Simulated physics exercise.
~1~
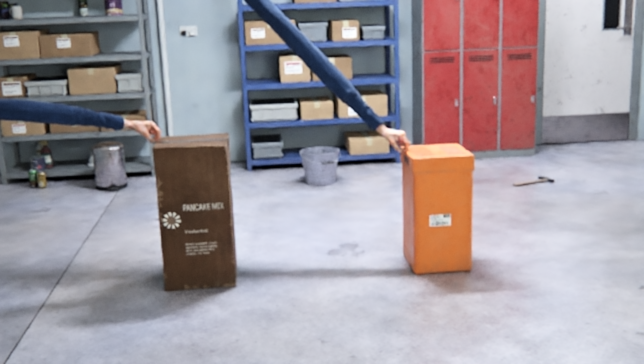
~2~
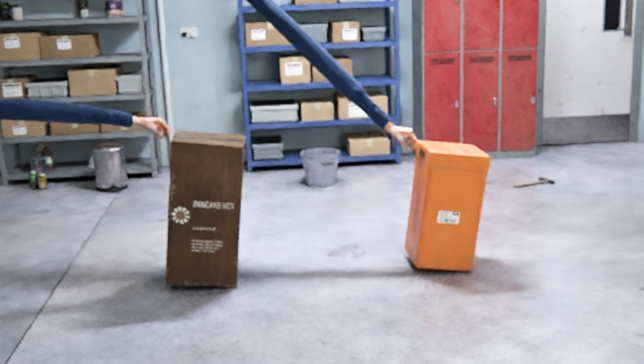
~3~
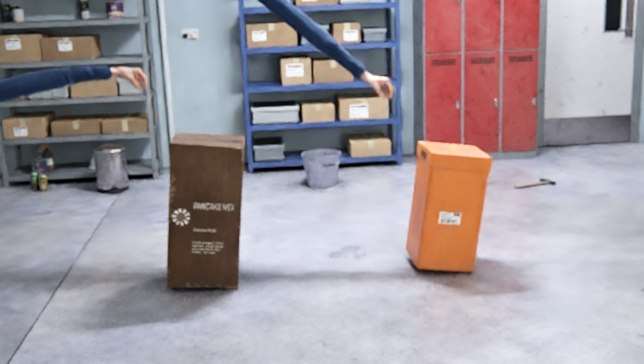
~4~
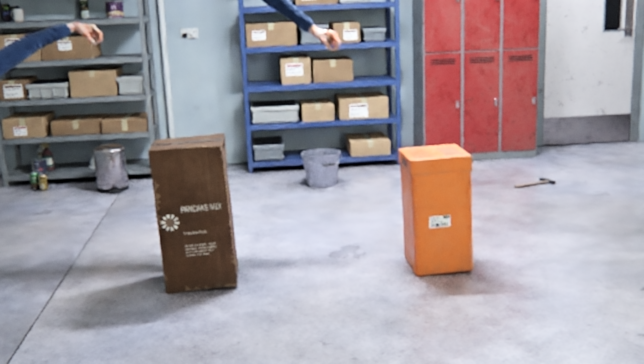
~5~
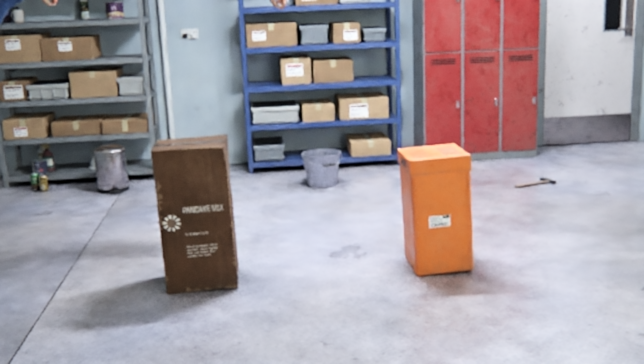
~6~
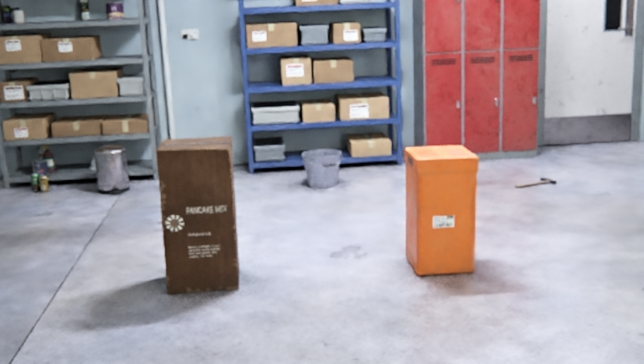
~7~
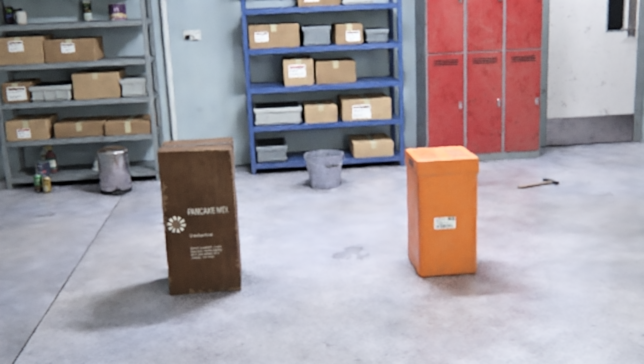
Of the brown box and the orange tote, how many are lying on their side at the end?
None of them are. Both the brown box and the orange tote rock back and end up standing upright.
To begin with, a tall brown box and an orange tote stand on a grey workshop floor, with shelves and red lockers behind, while two blue-sleeved arms reach in and touch their upper left edges. Both things tip a little to the right, and the hands let go and draw back. With nobody holding them, they rock back the other way, leaning slightly left as the arms withdraw towards the shelves. The sway dies down once the hands are gone. Finally, the brown box and the orange tote both settle upright on their bases and stay standing.
